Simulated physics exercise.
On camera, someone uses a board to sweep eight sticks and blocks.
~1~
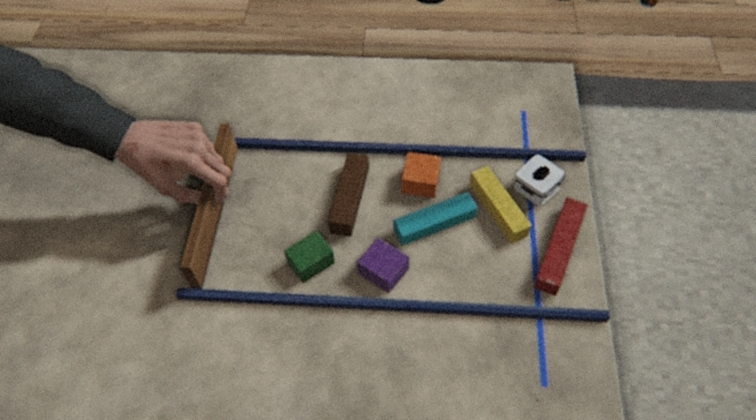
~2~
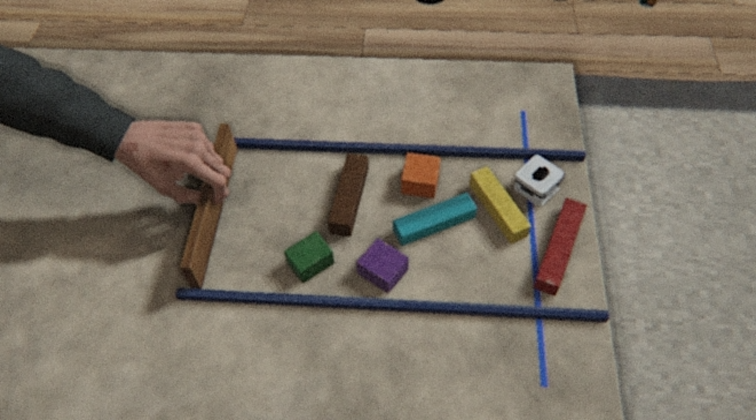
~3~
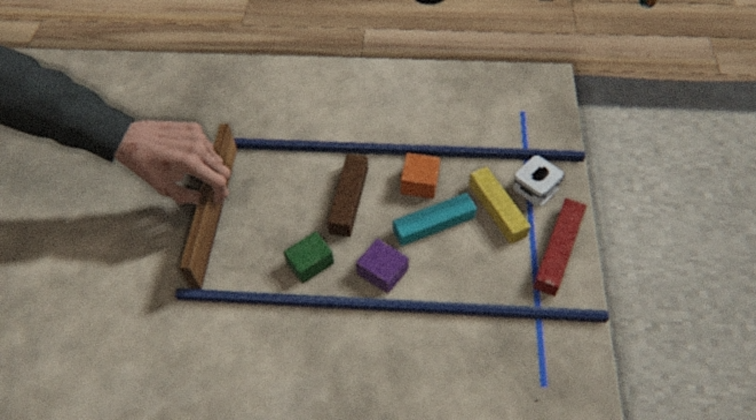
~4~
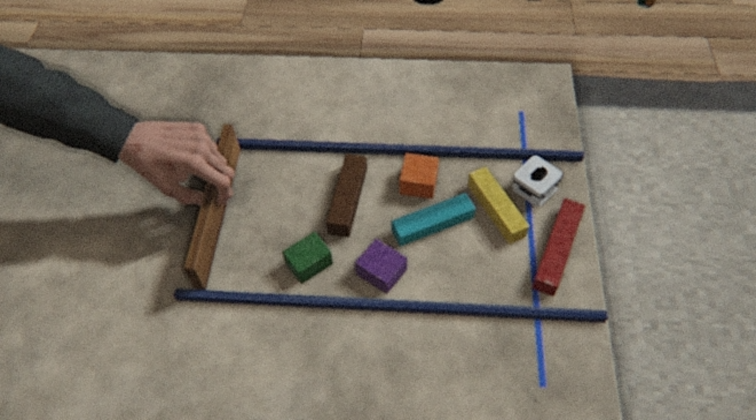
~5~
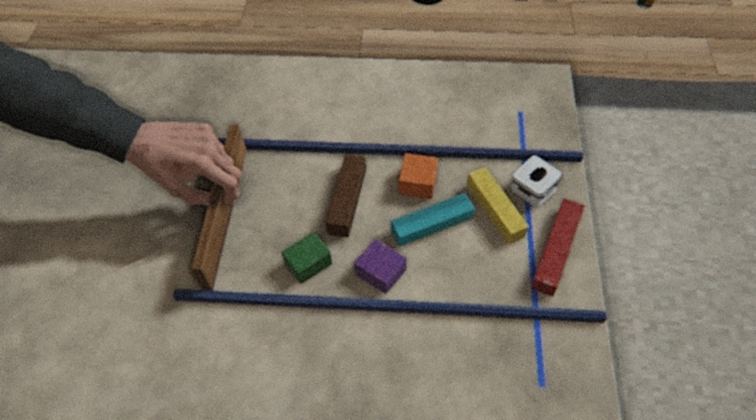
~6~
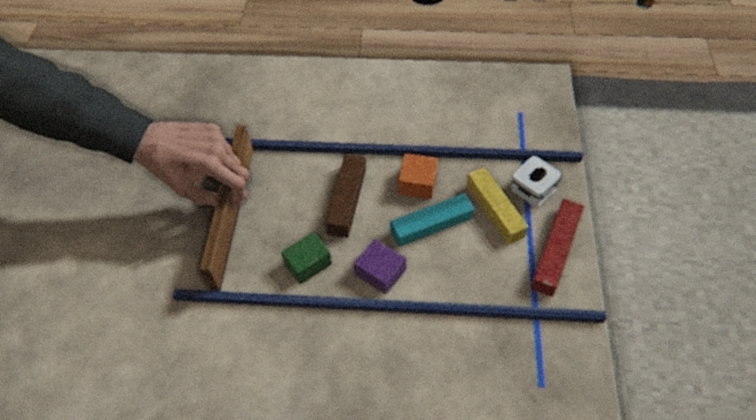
At first, a hand holds a wooden board upright at the left end of two dark rails, with colourful blocks and bars and a white case lying still between them. Then the hand slides the board slightly to the right, leaving a gap before the nearest blocks, which stay in place.
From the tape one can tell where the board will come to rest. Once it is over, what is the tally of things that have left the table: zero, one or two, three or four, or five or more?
The pieces lost over the edge are three or else four.
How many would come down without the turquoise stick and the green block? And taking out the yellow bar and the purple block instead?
1, then 1.
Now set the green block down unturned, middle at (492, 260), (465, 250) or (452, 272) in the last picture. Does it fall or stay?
Going through them in order, it does not come off, then does not come off, then does not come off.
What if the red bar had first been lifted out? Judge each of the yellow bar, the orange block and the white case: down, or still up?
The yellow bar falls; the orange block stays on; the white case falls.
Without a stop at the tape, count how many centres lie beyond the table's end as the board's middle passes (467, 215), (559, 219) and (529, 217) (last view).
It would be 0, 6 and 3.
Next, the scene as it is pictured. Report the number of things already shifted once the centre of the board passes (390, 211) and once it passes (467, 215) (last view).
That makes 6 at the first spot and 8 at the second.
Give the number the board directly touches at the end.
Count: 2.
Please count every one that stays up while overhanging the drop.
The count is 2.
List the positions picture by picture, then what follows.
The first frame shows red bar (561, 245); white case (538, 181); yellow bar (499, 204); board (212, 203); tape (533, 229).
The second frame shows white case (538, 182); purple block (383, 265).
The third frame shows yellow bar (498, 205); brown bar (349, 194).
The fourth frame shows red bar (559, 246); green block (308, 258).
The fifth frame shows white case (535, 182); board (222, 204).
The sixth frame shows red bar (558, 246); white case (535, 183); yellow bar (496, 205); board (229, 204); tape (530, 230).
Soon after, none off yet; red bar at rest near (558, 246); white case at rest near (535, 183); yellow bar at rest near (496, 205).
Then, none off yet; red bar moving near (564, 248); white case moved about its own width near (556, 174); yellow bar moved a little near (534, 188).
At rest, the number that fall off is three or four; fallen, yellow bar, white case and red bar.
